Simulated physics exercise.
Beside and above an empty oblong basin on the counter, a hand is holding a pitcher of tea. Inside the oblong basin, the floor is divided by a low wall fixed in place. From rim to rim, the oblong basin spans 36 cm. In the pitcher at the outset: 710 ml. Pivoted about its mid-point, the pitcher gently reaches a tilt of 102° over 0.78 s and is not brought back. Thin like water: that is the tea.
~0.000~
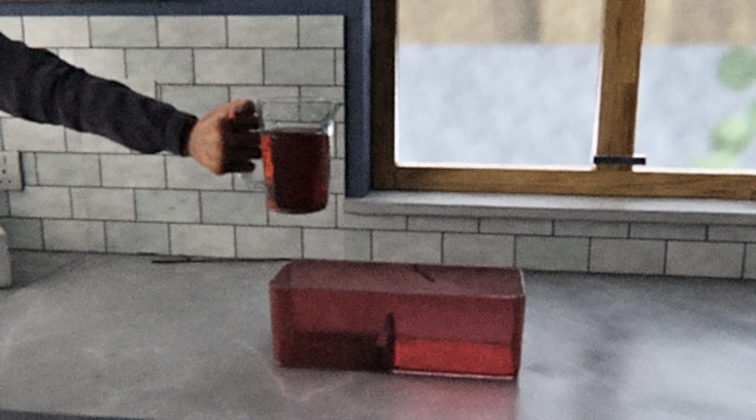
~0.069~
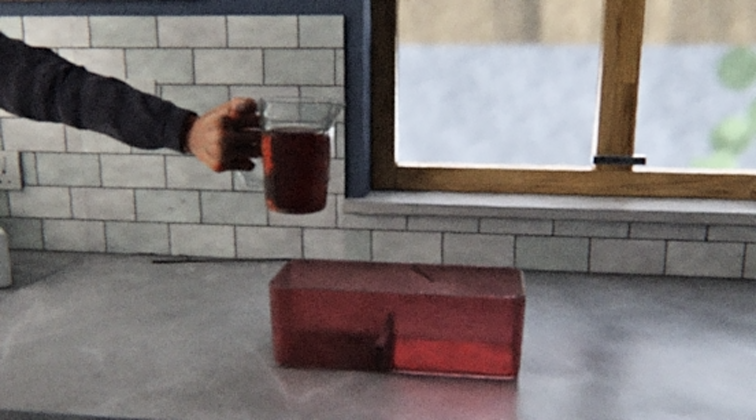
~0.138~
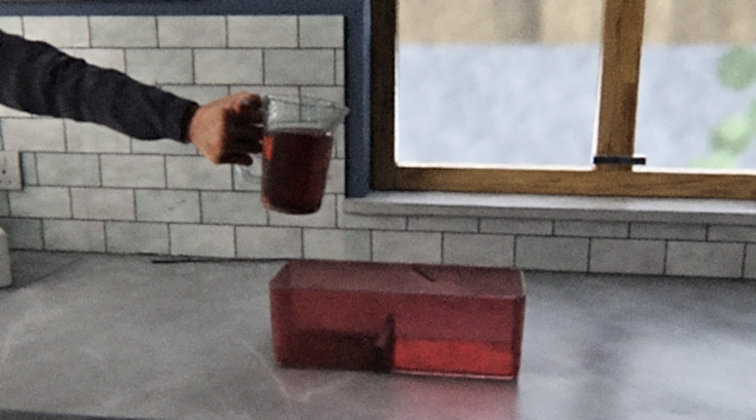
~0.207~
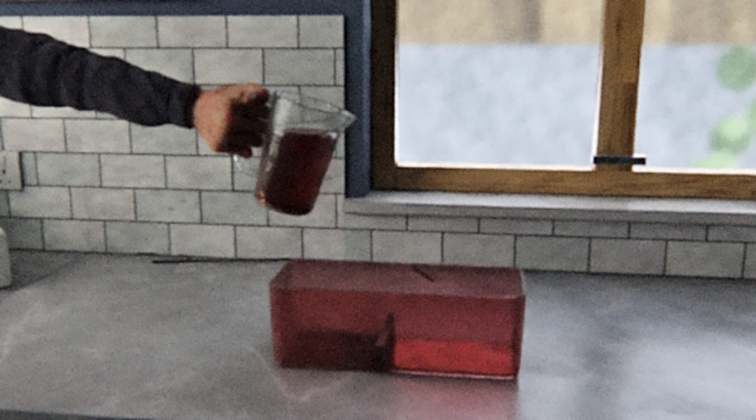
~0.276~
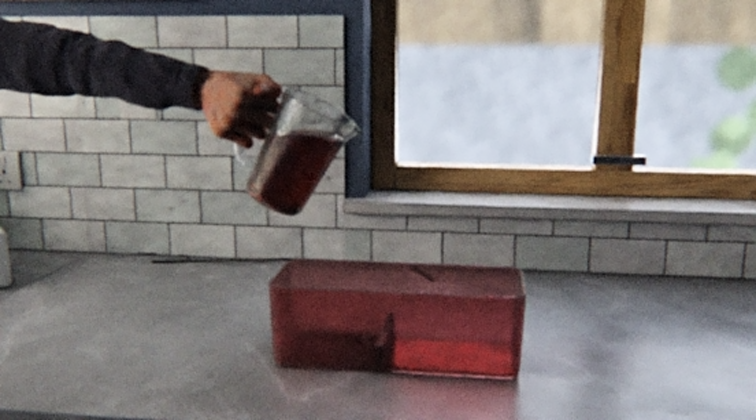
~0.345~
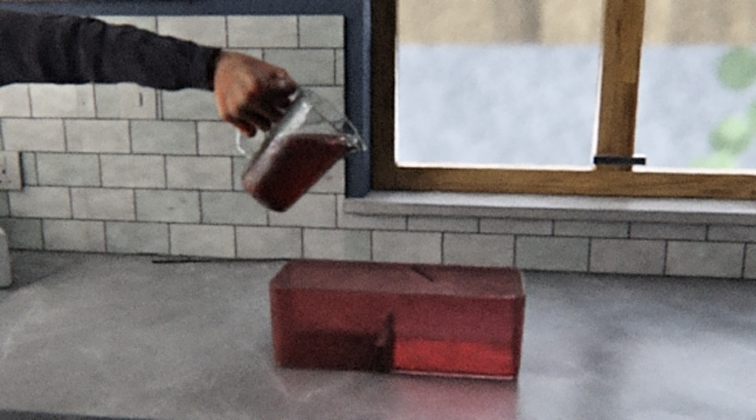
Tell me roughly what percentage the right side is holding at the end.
At the end it holds about 91 per cent.
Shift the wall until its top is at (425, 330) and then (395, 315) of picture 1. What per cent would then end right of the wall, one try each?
Respectively 15 and 90 %.
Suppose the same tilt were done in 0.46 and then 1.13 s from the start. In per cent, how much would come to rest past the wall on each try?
Respectively 90 and 90 %.
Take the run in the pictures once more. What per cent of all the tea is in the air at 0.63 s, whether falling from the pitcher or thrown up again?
Close to 22 in a hundred.
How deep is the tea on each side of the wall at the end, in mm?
Left part about 2 mm deep, right part about 26 mm deep.
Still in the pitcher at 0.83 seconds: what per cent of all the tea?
Close to 26 percent of the total.
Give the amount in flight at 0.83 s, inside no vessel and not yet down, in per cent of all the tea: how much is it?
Near 24 in a hundred.
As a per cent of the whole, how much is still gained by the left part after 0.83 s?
Change: Approx. 6 %.
Then, 0.63 s in, the tilt is 92° and 72 per cent is still to pour, 0 is left of the wall and 6 right of it.
Then, 0.83 s in, the tilt is 102° and 26 per cent is still to pour, 1 is left of the wall and 48 right of it.
Then, 1.05 s in, the tilt is 102° and 5 per cent is still to pour, 4 is left of the wall and 82 right of it.
Then, 1.28 s in, the tilt is 102° and 1 per cent is still to pour, 5 is left of the wall and 92 right of it.
Finally, 7 per cent lies left of the wall, 91 right of it and 2 outside.
